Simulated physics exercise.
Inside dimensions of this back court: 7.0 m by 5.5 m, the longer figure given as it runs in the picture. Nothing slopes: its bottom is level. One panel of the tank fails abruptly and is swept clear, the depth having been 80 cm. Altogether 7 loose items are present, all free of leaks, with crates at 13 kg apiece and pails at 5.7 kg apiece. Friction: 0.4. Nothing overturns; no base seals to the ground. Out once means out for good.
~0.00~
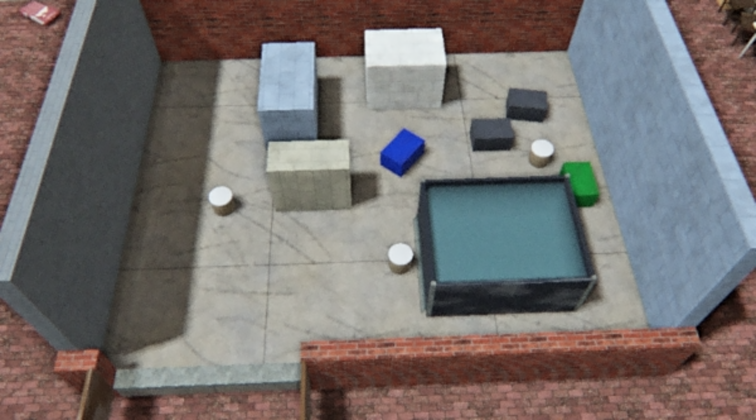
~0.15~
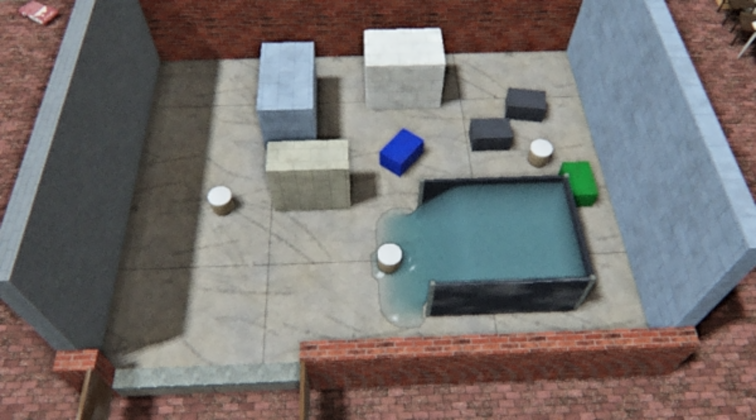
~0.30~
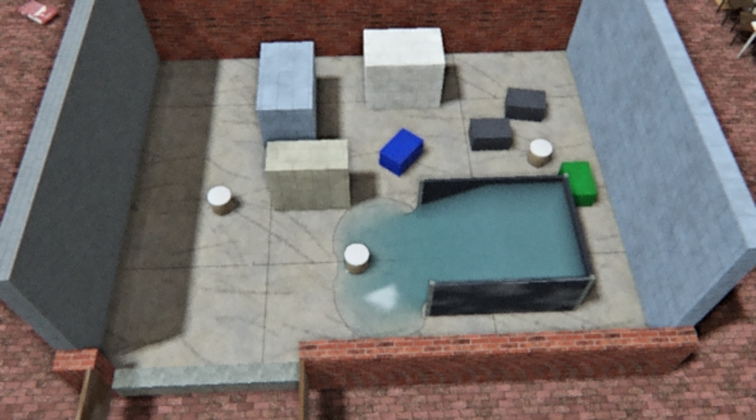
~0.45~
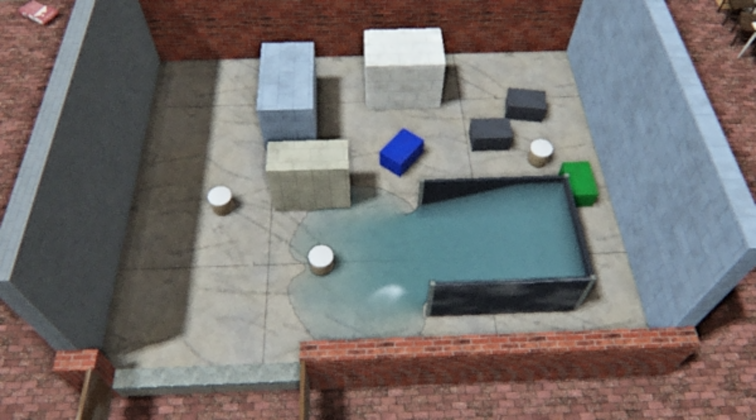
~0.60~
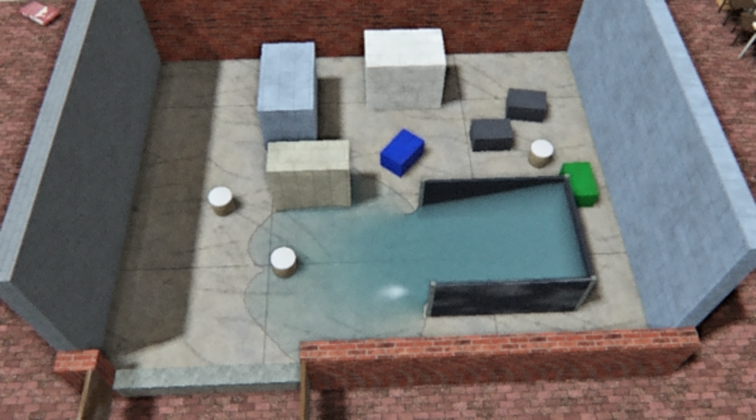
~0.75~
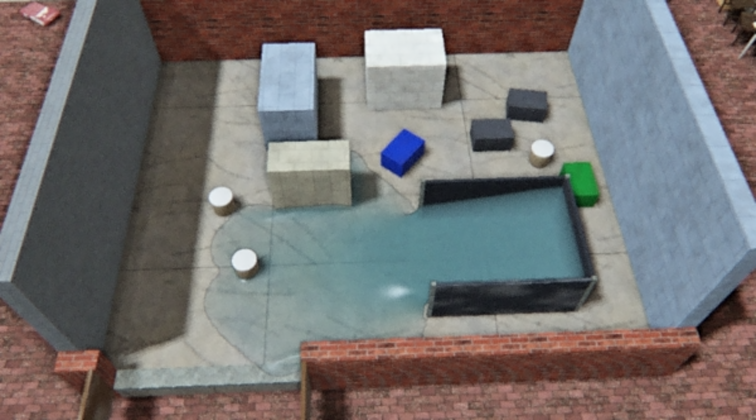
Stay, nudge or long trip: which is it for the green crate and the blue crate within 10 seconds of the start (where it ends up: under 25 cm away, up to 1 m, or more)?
One by one: Green crate: Stays near its start; blue crate: Stays near its start.
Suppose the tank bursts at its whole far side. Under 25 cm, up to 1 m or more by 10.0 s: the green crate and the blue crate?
Outcome - green crate: Long-distance displacement, blue crate: Long-distance displacement.
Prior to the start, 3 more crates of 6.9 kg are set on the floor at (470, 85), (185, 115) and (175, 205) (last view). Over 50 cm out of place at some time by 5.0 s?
Respectively: Smaller, greater, greater.
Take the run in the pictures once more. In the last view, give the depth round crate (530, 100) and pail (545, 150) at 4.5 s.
1 and 0 cm.
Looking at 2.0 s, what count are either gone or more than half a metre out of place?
By my tally, 2.
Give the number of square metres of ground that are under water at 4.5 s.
Close to 28 m2, I'd say.
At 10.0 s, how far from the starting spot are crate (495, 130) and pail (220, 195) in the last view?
In that order: 0 cm, 250 cm.
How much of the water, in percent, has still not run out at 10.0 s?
Close to 60 in a hundred parts remain.
After 2.0 s the green crate is near (582, 178), 0.0 m from its start, aground; the blue crate is near (403, 146), 0.0 m from its start, aground; 0 of 7 are out; 1 afloat.
After 4.5 s the green crate is near (582, 178), 0.0 m from its start, aground; the blue crate is near (403, 146), 0.0 m from its start, aground; 0 of 7 are out; 2 afloat.
After 7.0 s the green crate is near (582, 178), 0.0 m from its start, aground; the blue crate is near (408, 148), 0.1 m from its start, aground; 0 of 7 are out; 1 afloat.
After 10.0 s the green crate is near (582, 178), 0.0 m from its start, aground; the blue crate is near (408, 148), 0.1 m from its start, aground; 0 of 7 are out; 0 afloat.
